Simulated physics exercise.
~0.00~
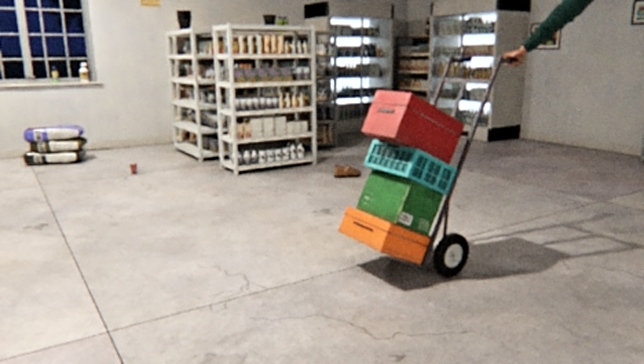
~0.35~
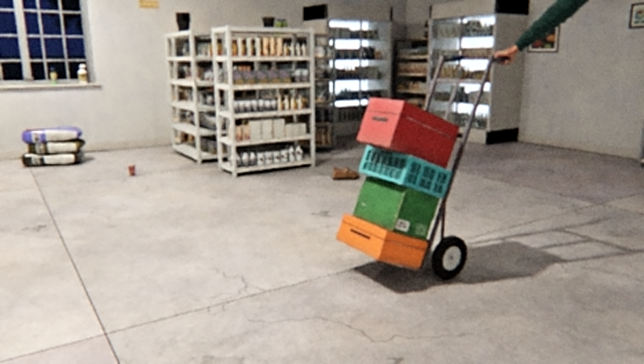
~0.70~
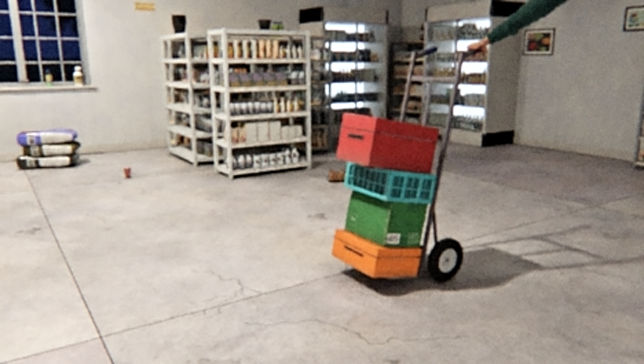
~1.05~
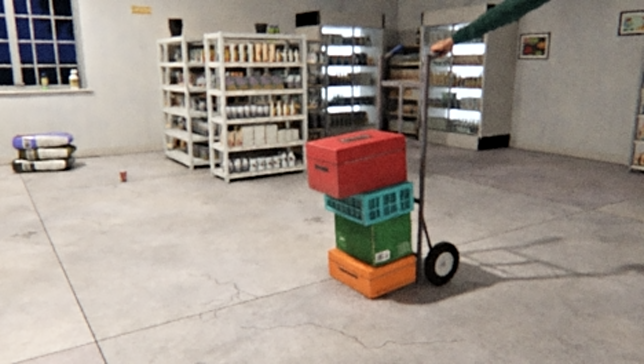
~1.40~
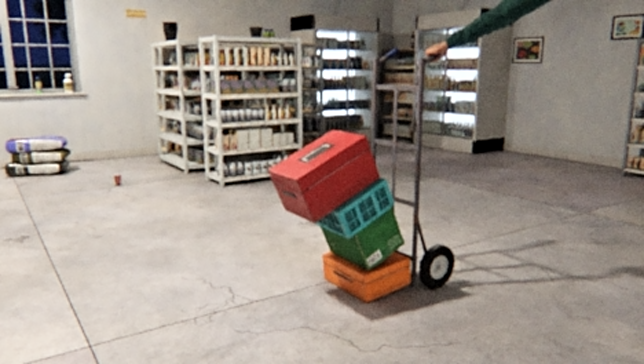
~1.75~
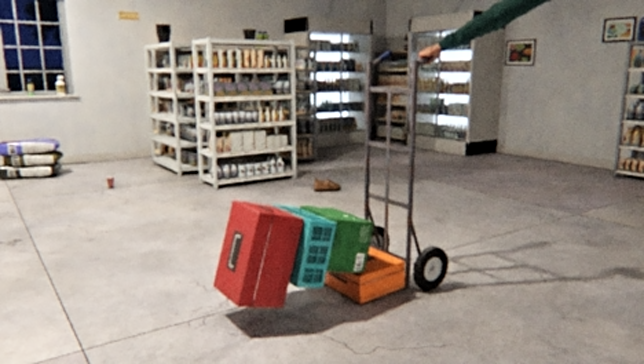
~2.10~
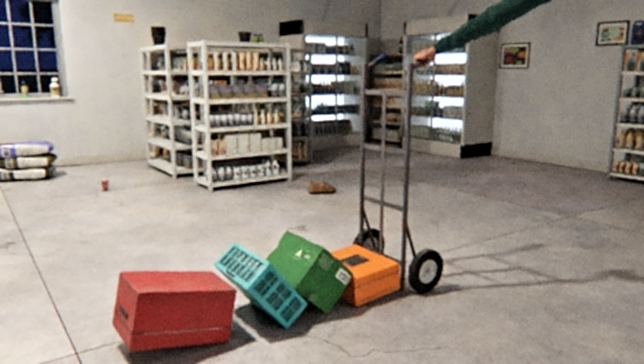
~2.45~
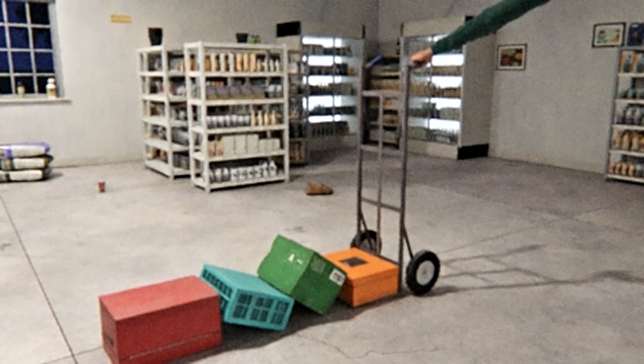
In a storeroom with stocked shelves, a hand swings a tilted two-wheeled truck upright, and its stack topples to the left; the red toolbox, turquoise crate and green box end in a row on the floor, while the orange toolbox stays at the truck's base.
